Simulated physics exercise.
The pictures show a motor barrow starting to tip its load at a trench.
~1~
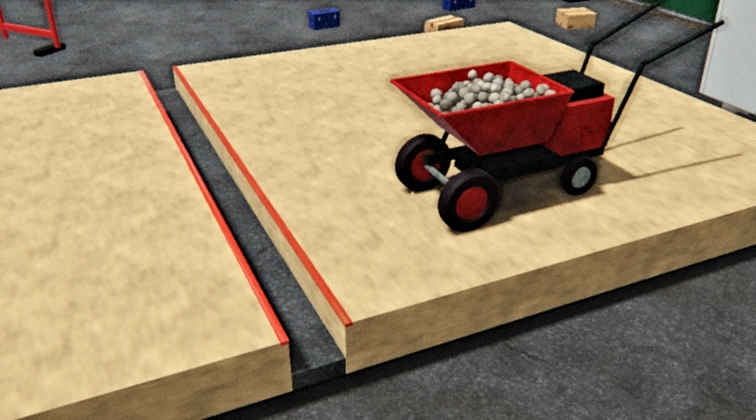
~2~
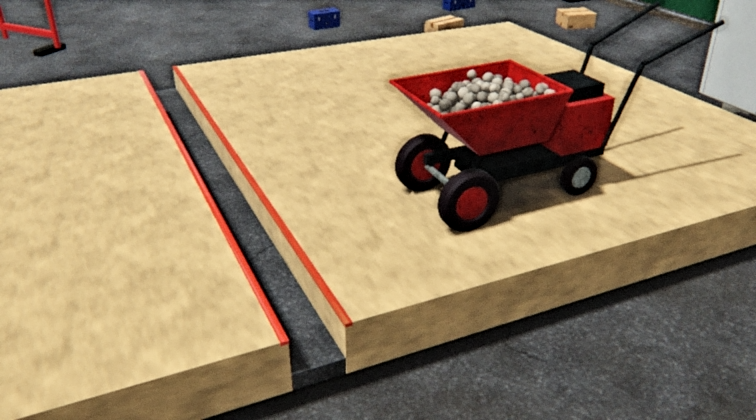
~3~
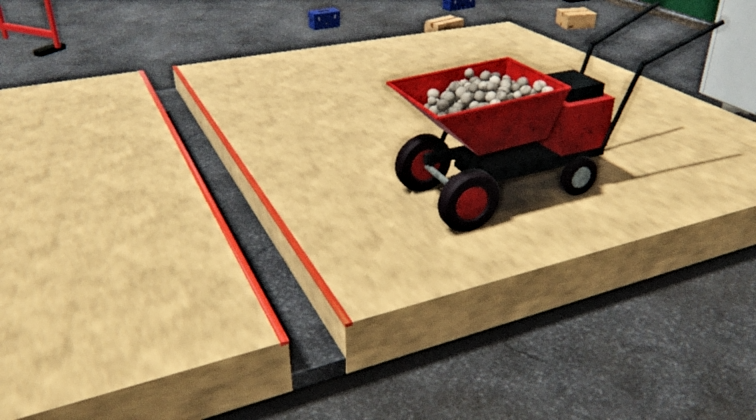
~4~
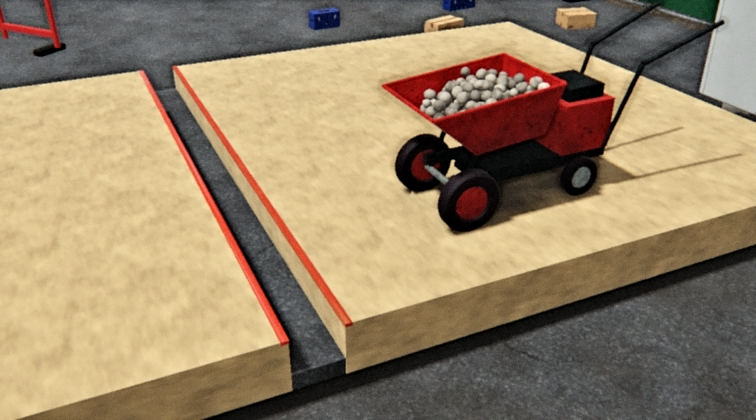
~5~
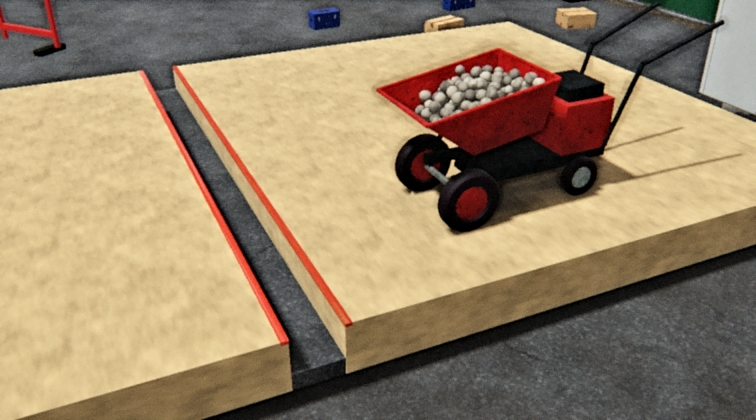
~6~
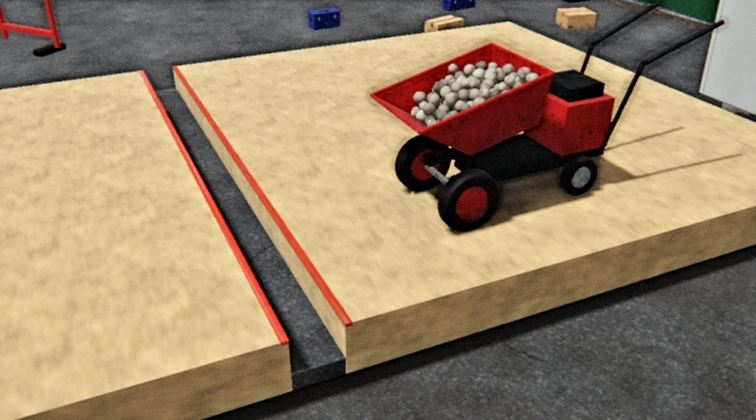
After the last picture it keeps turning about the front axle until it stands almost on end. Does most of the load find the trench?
The trench takes only the smaller part.
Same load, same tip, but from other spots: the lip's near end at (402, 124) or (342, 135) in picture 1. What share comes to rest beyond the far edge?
Roughly 0 per cent, and 60 per cent.
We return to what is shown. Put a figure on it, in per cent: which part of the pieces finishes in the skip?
Near 25 %.
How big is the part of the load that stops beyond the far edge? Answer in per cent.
Close to 0 per cent.
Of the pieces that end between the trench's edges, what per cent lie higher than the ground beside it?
Near 0 %.
Soon, skip tipped steeply; all in the skip.
A while on, skip tipped right over; most in the skip; a small part short of the trench; a stray few falling.
Towards the end, skip tipped right over; about a quarter in the skip; about half short of the trench; about a quarter in or heaped over the trench; a stray few beyond it.
Finally, skip tipped right over; about a quarter in the skip; about half short of the trench; about a quarter in or heaped over the trench; a stray few beyond it.
